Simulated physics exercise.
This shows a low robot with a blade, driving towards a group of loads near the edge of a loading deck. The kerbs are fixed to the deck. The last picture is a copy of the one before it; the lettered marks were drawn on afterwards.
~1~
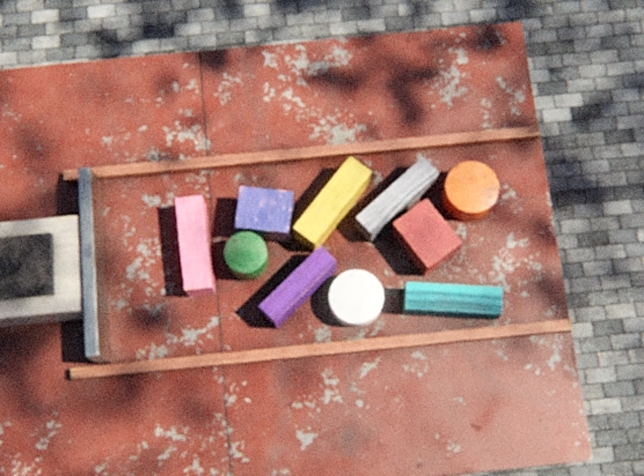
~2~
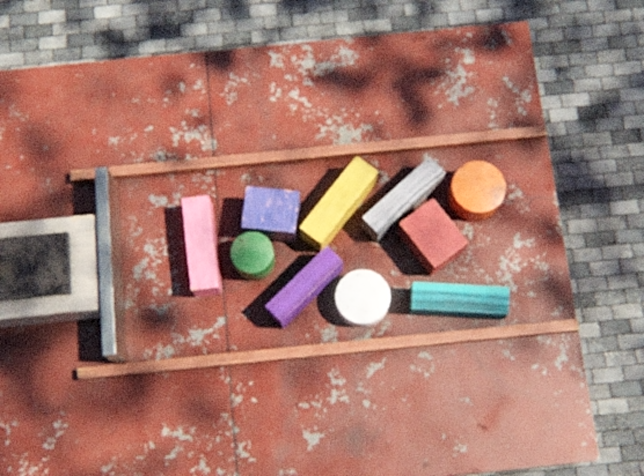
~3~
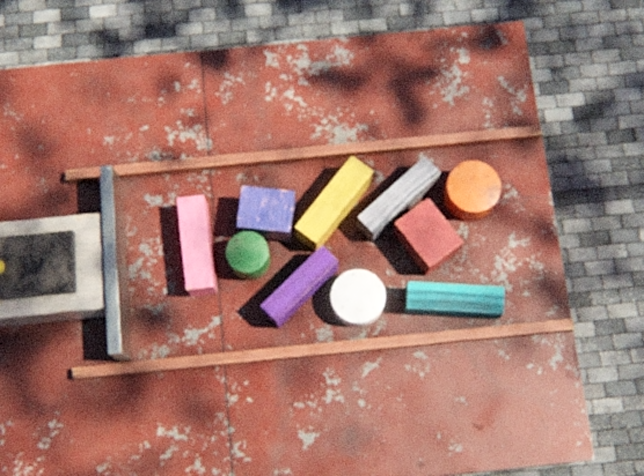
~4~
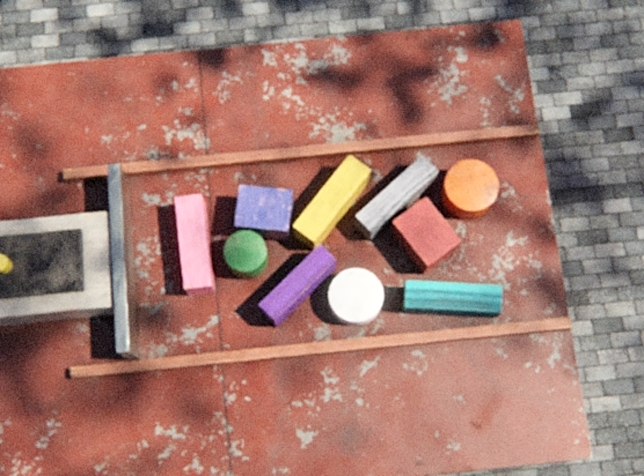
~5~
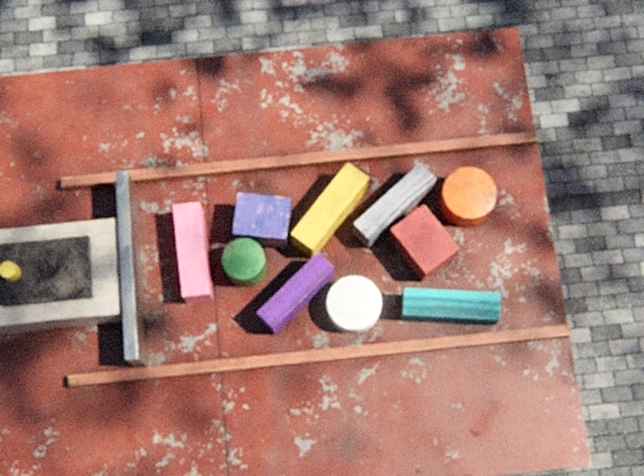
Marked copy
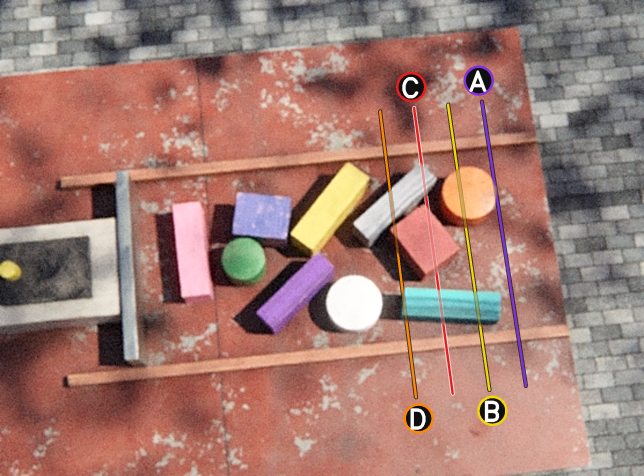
Low robot with a flat blade creeping right between two rails towards a cluster of colourful blocks and discs, which stay still.
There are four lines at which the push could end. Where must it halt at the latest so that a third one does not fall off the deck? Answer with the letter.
As far as mark C.
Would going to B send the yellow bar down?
By then, yes.
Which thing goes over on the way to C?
It is the orange canister.
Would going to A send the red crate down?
Yes.
On the marked copy, A at (503, 238); B at (468, 242); C at (433, 245); D at (397, 249).
Taking C. A third of the way, robot (164, 259); blue crate (296, 215); yellow bar (342, 215).
Two thirds of the way, robot (274, 248); orange canister (502, 205); grey stick (464, 191).
When it is over, robot (360, 240); orange canister over the edge; grey stick (543, 183); one fallen.
As for the rest, A drops six; B drops four; D is within the limit but short.
